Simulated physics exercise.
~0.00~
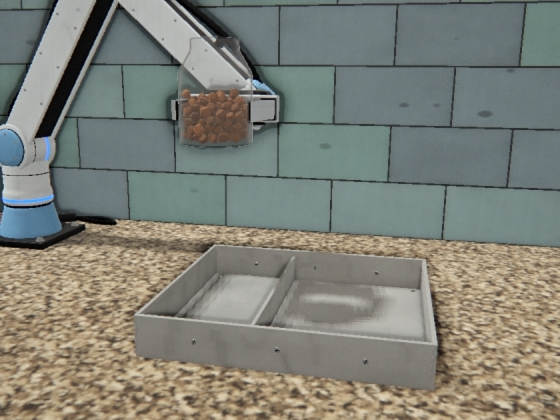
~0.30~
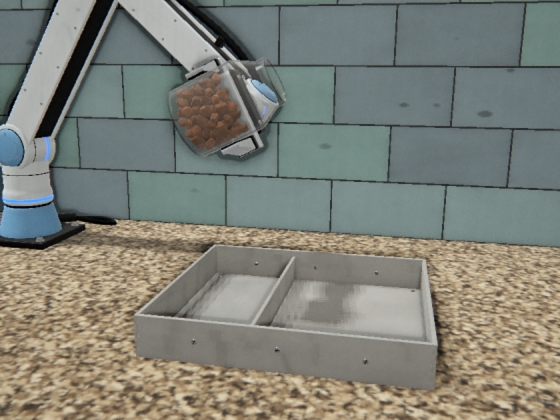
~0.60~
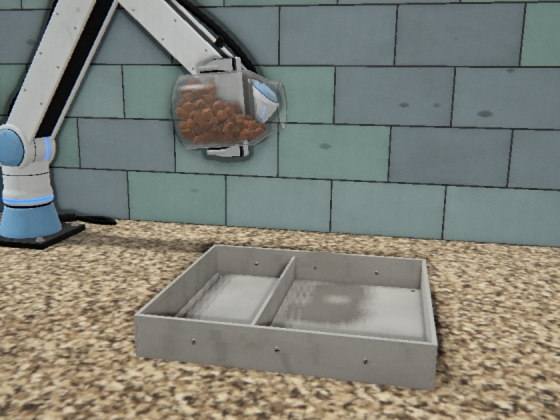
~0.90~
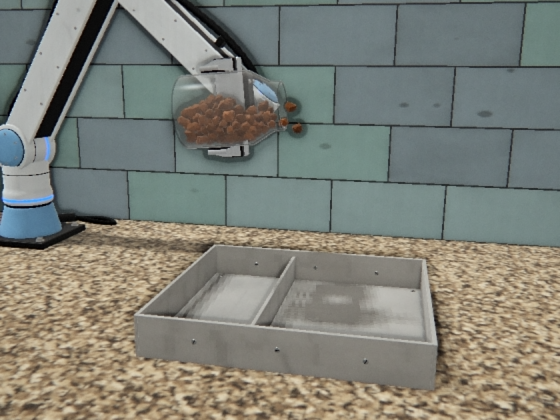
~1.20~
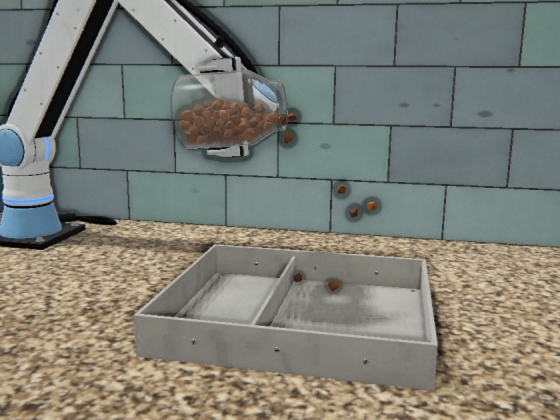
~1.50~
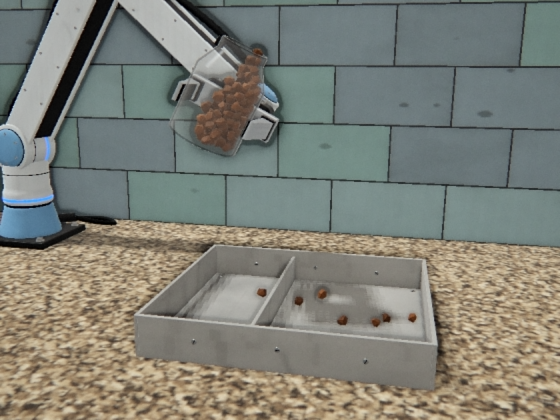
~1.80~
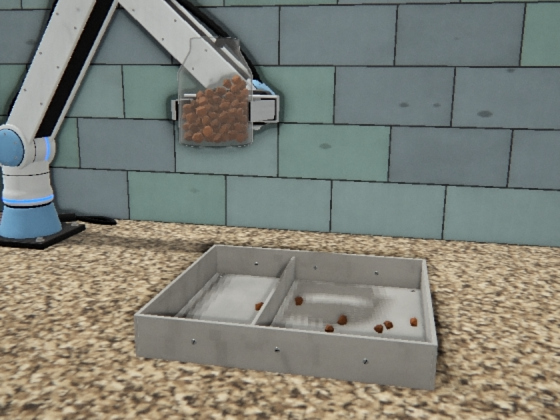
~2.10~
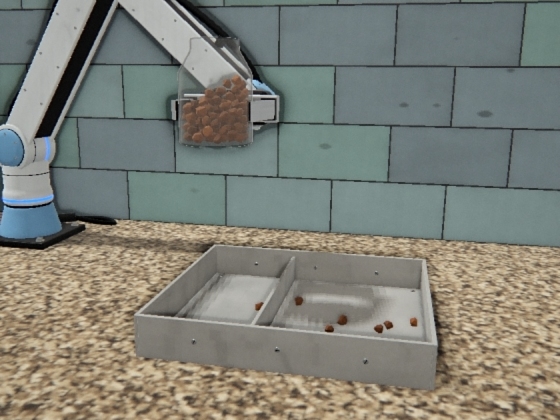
The video shows a robot arm tipping a clear jar of brown pellets onto its side above a divided gray tray, spilling a few pellets, then returning it upright, with most still inside and a handful scattered in the tray, mainly in the right section.
